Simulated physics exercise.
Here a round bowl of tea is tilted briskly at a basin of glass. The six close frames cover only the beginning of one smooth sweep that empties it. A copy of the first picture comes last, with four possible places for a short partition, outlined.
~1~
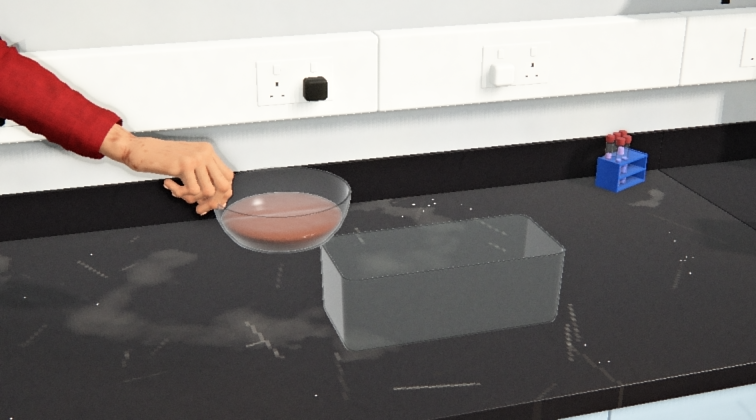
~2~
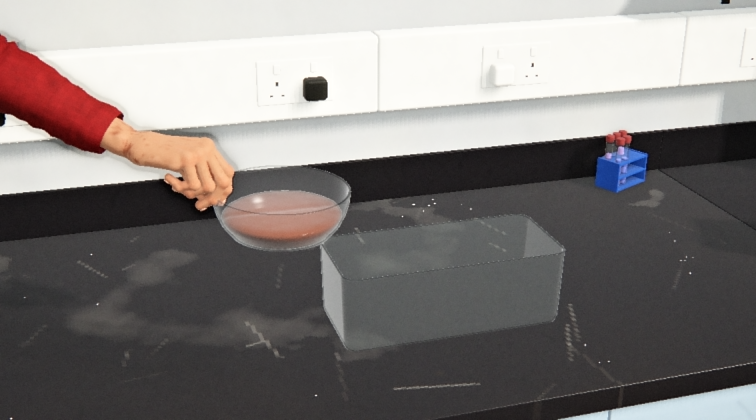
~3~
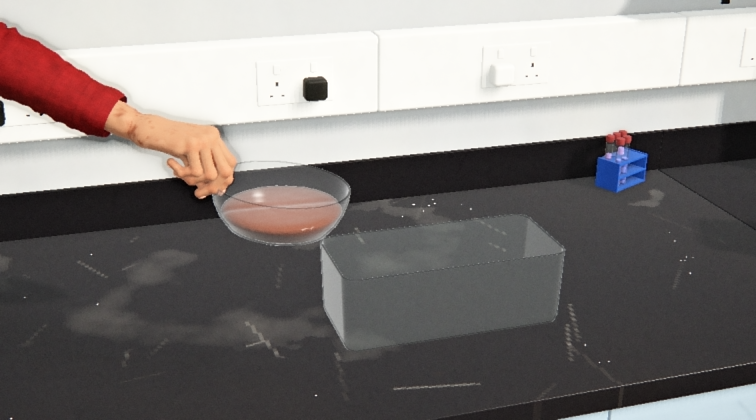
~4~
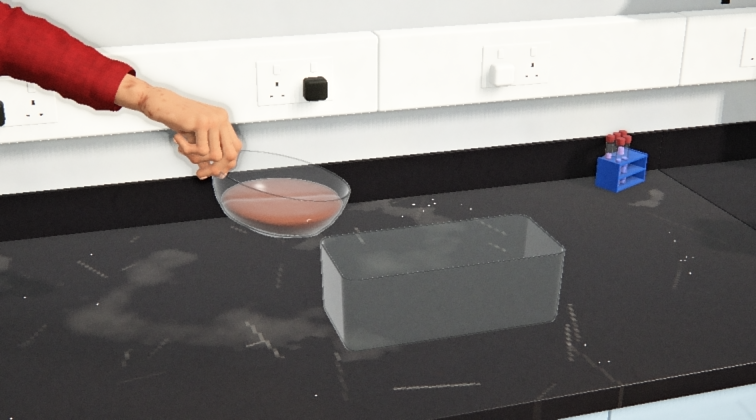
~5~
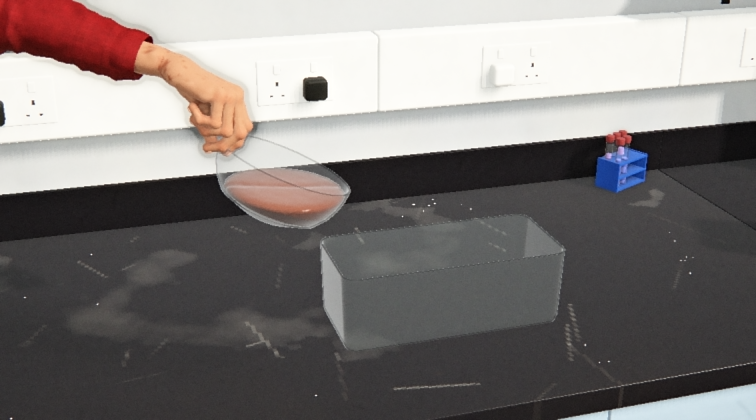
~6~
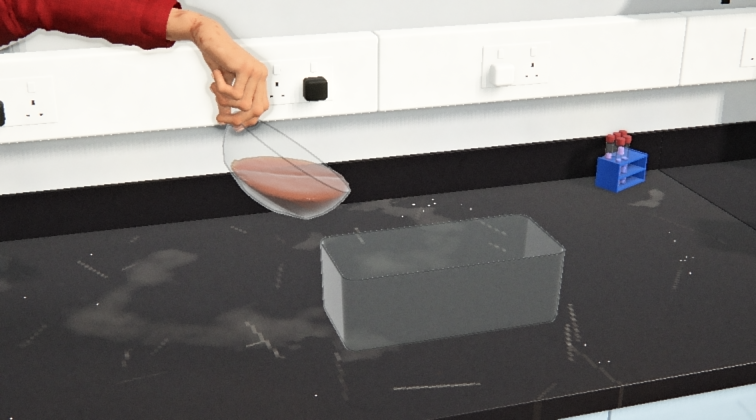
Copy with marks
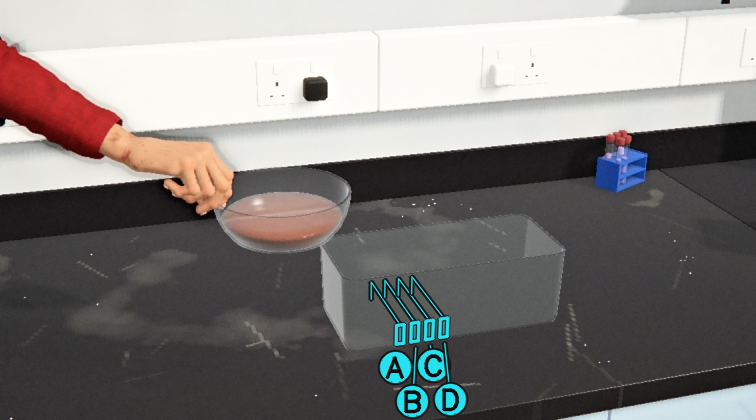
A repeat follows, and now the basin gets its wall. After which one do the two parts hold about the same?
I would pick position D.
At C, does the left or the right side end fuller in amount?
The right one.
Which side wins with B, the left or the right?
More ends on the right.
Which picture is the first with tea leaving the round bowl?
Picture 6.
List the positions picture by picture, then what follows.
Upright, lip at (346, 183); basin from (344, 350) to (555, 318); nothing has left yet, in the first frame.
Upright, lip at (346, 183); nothing has left yet, in the second frame.
Tipped about 7°, lip at (346, 183); nothing has left yet, in the third frame.
Tipped about 14°, lip at (346, 183); nothing has left yet, in the fourth frame.
Tipped about 25°, lip at (346, 183); nothing has left yet, in the fifth frame.
Tipped about 37°, lip at (346, 183); tea is over the lip, down to (346, 183), in the sixth frame.
On the marked copy, A at (401, 349); B at (415, 347); C at (430, 345); D at (444, 342).
With A, about 17 % ends left of the wall and 80 % right of it.
With B, about 20 % ends left of the wall and 78 % right of it.
With C, about 24 % ends left of the wall and 74 % right of it.
With D, about 47 % ends left of the wall and 50 % right of it; 3 % is lost outside.
